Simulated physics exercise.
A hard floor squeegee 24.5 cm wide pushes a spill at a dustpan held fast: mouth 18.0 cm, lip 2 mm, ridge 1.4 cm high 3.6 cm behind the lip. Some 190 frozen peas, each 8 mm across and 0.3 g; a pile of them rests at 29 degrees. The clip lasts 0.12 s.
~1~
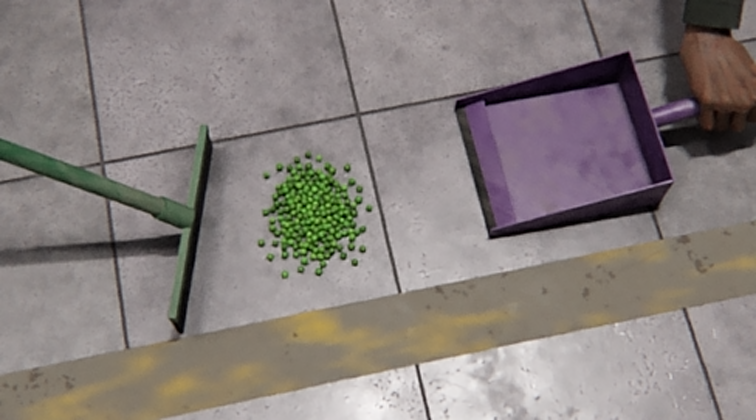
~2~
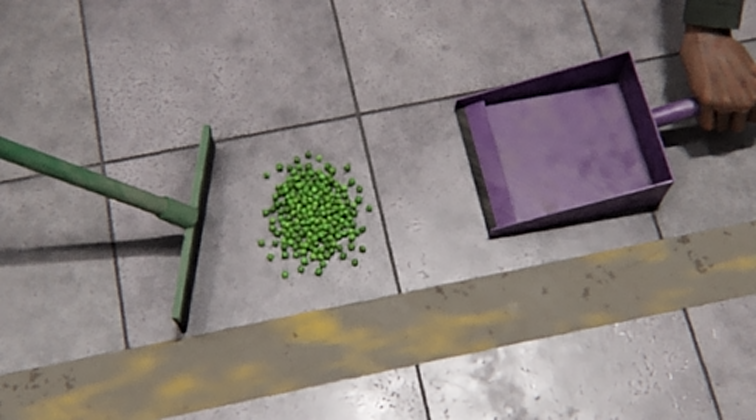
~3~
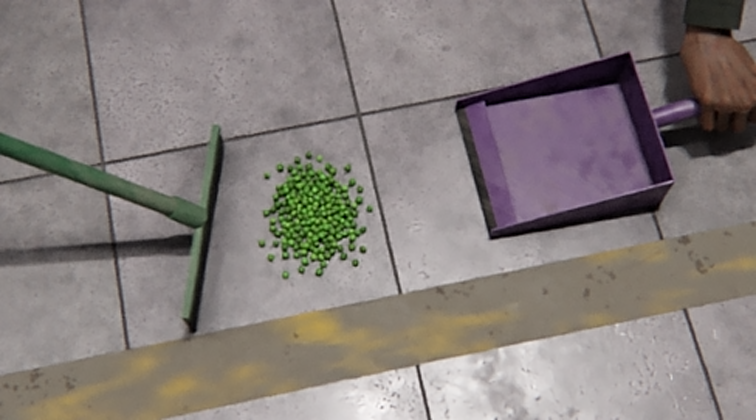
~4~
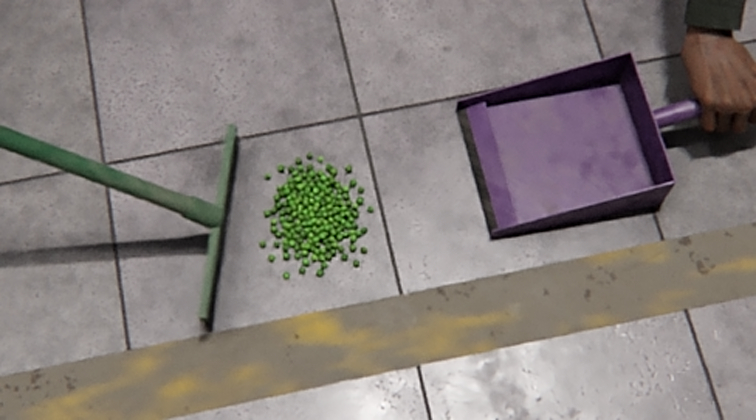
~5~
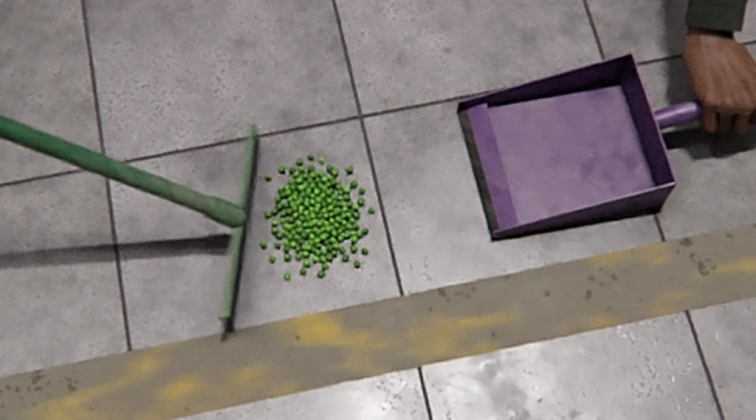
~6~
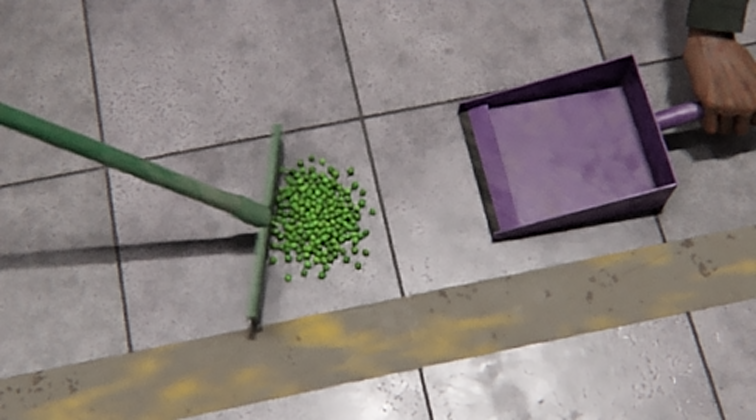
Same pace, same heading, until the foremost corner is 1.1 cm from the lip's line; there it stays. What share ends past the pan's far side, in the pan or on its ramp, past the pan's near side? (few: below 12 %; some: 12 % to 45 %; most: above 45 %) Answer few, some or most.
Far side few, pan some, near side some.
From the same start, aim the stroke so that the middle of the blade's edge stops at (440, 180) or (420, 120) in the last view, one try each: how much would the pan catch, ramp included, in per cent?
About 30 and 15 per cent.
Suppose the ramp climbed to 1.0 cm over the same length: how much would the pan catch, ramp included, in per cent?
Then about 35 per cent.
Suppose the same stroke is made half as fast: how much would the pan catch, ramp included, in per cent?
It would be near 15 per cent.
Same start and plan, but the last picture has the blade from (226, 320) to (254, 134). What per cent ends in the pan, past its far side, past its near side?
Pan 20, far 5, near 35.
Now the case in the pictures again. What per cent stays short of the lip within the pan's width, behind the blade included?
Roughly 30 per cent.
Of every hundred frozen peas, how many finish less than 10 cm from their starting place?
Some 0 per cent.
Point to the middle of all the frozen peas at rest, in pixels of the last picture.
Around (562, 202).
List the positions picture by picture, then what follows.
The first picture shows blade from (174, 318) to (205, 132), moved 0.0 cm, 0 of the pieces shifted so far; middle of the pieces at (317, 213); pan at (571, 152).
The second picture shows blade from (177, 318) to (208, 131), moved 0.4 cm, 0 of the pieces shifted so far; middle of the pieces at (317, 213).
The third picture shows blade from (187, 317) to (217, 131), moved 1.4 cm, 0 of the pieces shifted so far; middle of the pieces at (318, 214).
The fourth picture shows blade from (203, 317) to (232, 131), moved 3.2 cm, 0 of the pieces shifted so far; middle of the pieces at (319, 215).
The fifth picture shows blade from (226, 317) to (253, 131), moved 5.6 cm, 0 of the pieces shifted so far; middle of the pieces at (320, 216).
The sixth picture shows blade from (252, 316) to (278, 131), moved 8.6 cm, 4 of the pieces shifted so far; middle of the pieces at (321, 217); pan at (574, 155).
Then, 0.11 s after the last picture, middle of the blade 14 cm from the lip; 0 % over the lip, far side 0 %, near side 20 %.
Then, 0.18 s after the last picture, middle of the blade 7 cm from the lip; 0 % over the lip, far side 5 %, near side 30 %.
Then, 0.39 s after the last picture, middle of the blade 5 cm from the lip; 40 % over the lip, far side 5 %, near side 35 %.
In the end, far side 5 %, pan 30 %, near side 35 %, in front of the lip or behind the blade 30 %.
